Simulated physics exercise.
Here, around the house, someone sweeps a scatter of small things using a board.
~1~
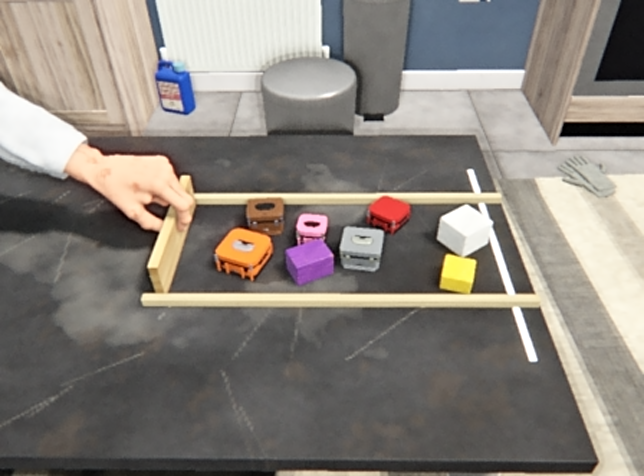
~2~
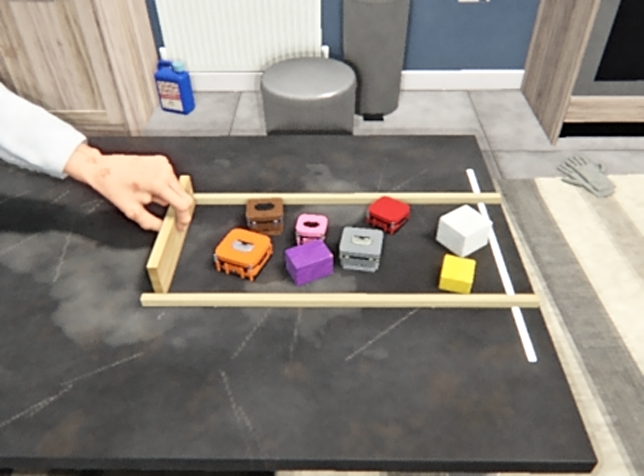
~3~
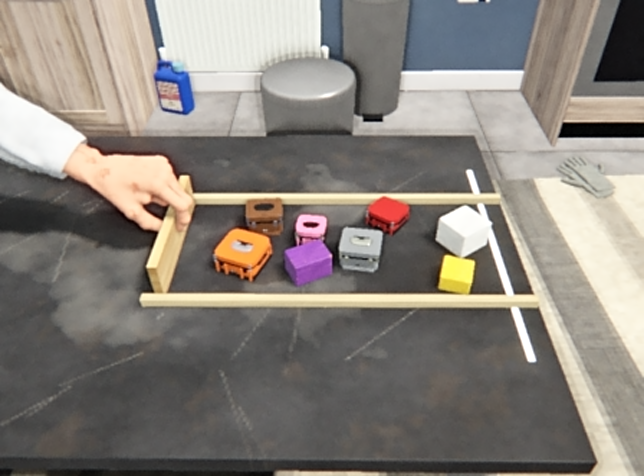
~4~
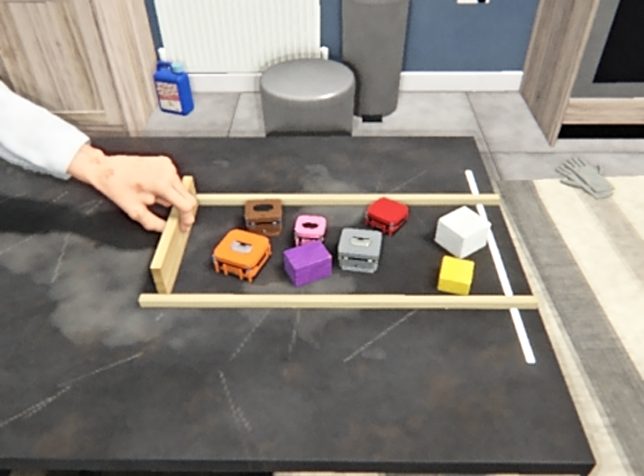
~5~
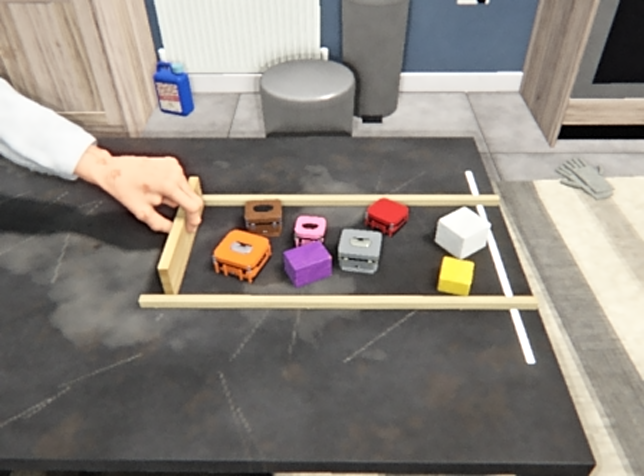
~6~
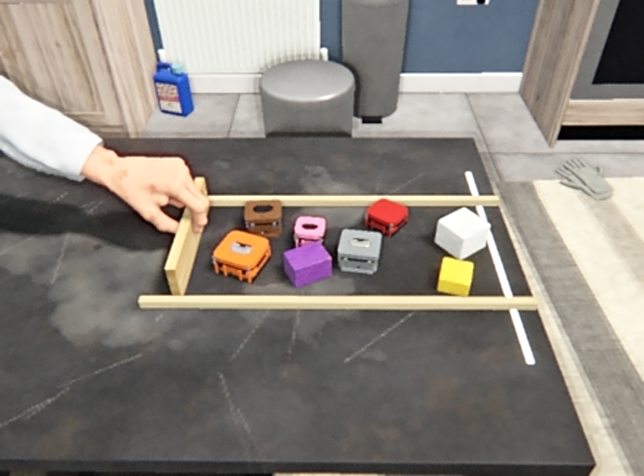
A hand in a pale sleeve grips an upright wooden board at the left of a dark, marbled tabletop, seen from above at an angle in a room with a radiator and grey bins behind. Between two wooden rails sit orange, brown, pink, purple, grey and red items, with white and yellow blocks near a white strip at right. The hand slides the board slightly rightward, while the items and view stay almost still.
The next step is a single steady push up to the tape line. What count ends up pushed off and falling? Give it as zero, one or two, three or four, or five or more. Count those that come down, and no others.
The count that falls off is at least five.
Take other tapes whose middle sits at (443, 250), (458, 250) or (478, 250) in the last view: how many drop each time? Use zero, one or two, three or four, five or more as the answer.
Taking the tapes one at a time, the count is one or two, then one or two, then at least five.
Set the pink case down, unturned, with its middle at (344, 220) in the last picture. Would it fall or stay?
Placed like that, it is gone.
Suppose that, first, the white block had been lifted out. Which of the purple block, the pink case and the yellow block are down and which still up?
As for the purple block, it holds; the pink case drops; and the yellow block drops.
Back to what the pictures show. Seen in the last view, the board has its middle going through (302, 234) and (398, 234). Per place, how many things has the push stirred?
I make it 5 at the first spot and 8 at the other.
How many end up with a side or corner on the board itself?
It's 3.
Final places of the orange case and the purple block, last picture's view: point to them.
The orange case at (518, 248), the purple block at (524, 279).
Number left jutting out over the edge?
That comes to 3 of them.
Soon after, none off yet; white block at rest near (462, 233); yellow block at rest near (455, 277); red case at rest near (387, 217).
After that, none off yet; white block displaced about its own width near (491, 229); yellow block displaced a little near (473, 282); red case displaced well along near (446, 209).
In the end, the number that fall off is five or more; gone, pink case, grey case, red case, yellow block and white block.
